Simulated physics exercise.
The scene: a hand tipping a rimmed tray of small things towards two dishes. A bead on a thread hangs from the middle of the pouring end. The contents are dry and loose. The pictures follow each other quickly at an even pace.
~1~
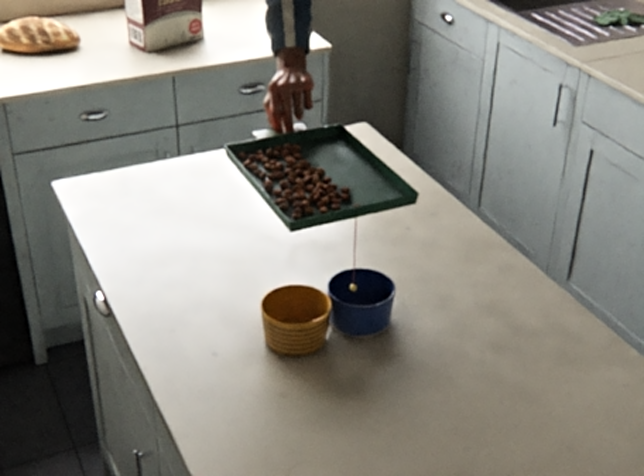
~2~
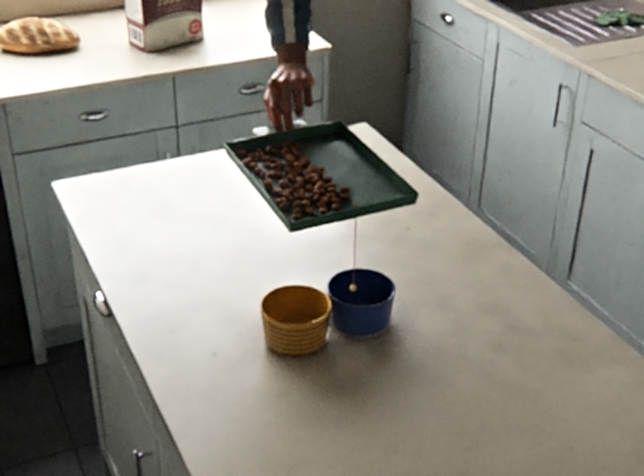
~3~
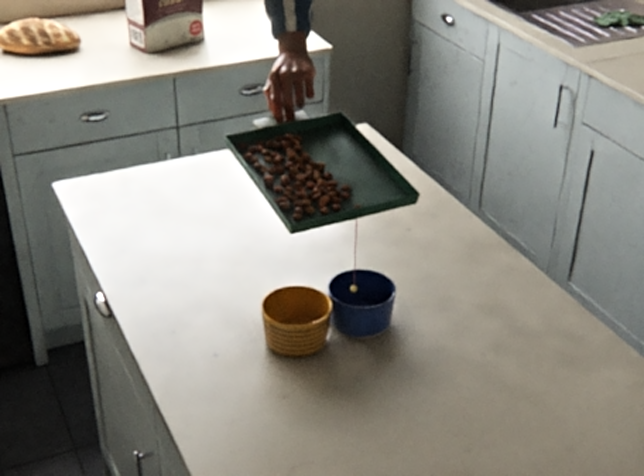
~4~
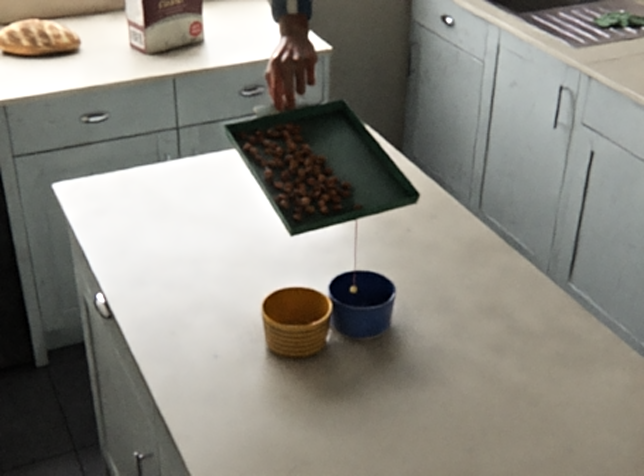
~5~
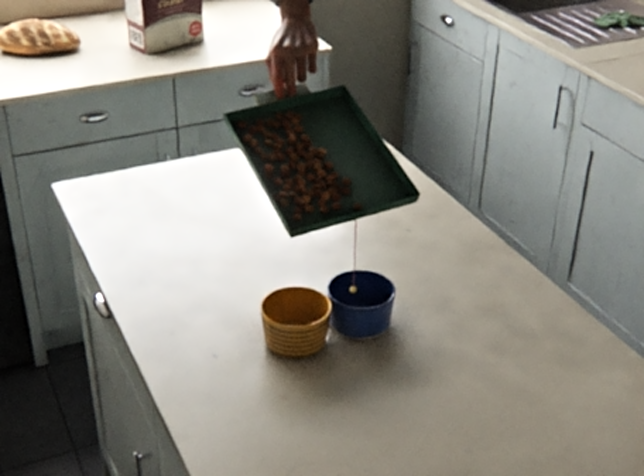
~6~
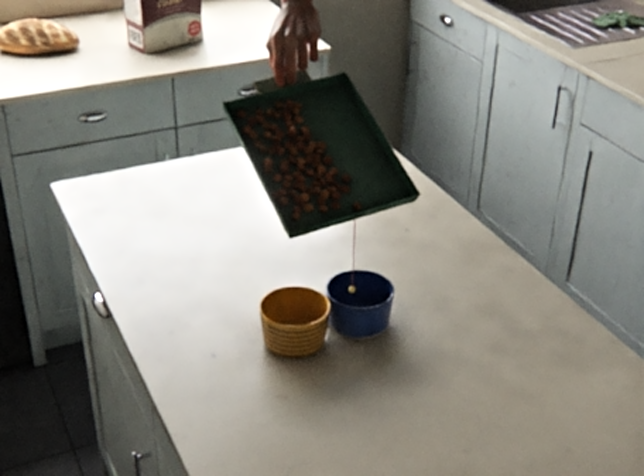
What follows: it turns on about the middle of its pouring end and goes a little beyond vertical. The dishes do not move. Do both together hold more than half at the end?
They take only the smaller part between them.
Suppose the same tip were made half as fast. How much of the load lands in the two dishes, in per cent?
It comes to 30 per cent or so.
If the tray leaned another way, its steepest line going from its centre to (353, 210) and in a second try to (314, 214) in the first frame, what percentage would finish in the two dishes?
Near 0 % and 60 %.
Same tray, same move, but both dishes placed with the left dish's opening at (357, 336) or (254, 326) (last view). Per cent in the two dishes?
The first gives 30 %, the second 40 %.
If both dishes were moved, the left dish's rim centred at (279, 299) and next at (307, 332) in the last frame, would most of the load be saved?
At the first place less than half, at the second over half.
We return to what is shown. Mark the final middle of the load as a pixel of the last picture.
At about (335, 376).
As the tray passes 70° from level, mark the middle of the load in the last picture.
Around (313, 219).
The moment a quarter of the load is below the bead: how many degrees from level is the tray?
Roughly 85°.
Shortly afterwards, tray tipped steeply; all but a few on the tray; a little in the air.
Next, tray tipped past a quarter turn; near a quarter on the tray; a little in the left dish; near two thirds outside both; a little in the air.
Some moments later, tray tipped past a quarter turn; near a quarter in the left dish; the bulk outside both.
In the end, tray tipped past a quarter turn; near a quarter in the left dish; none at all in the right dish; the bulk outside both.
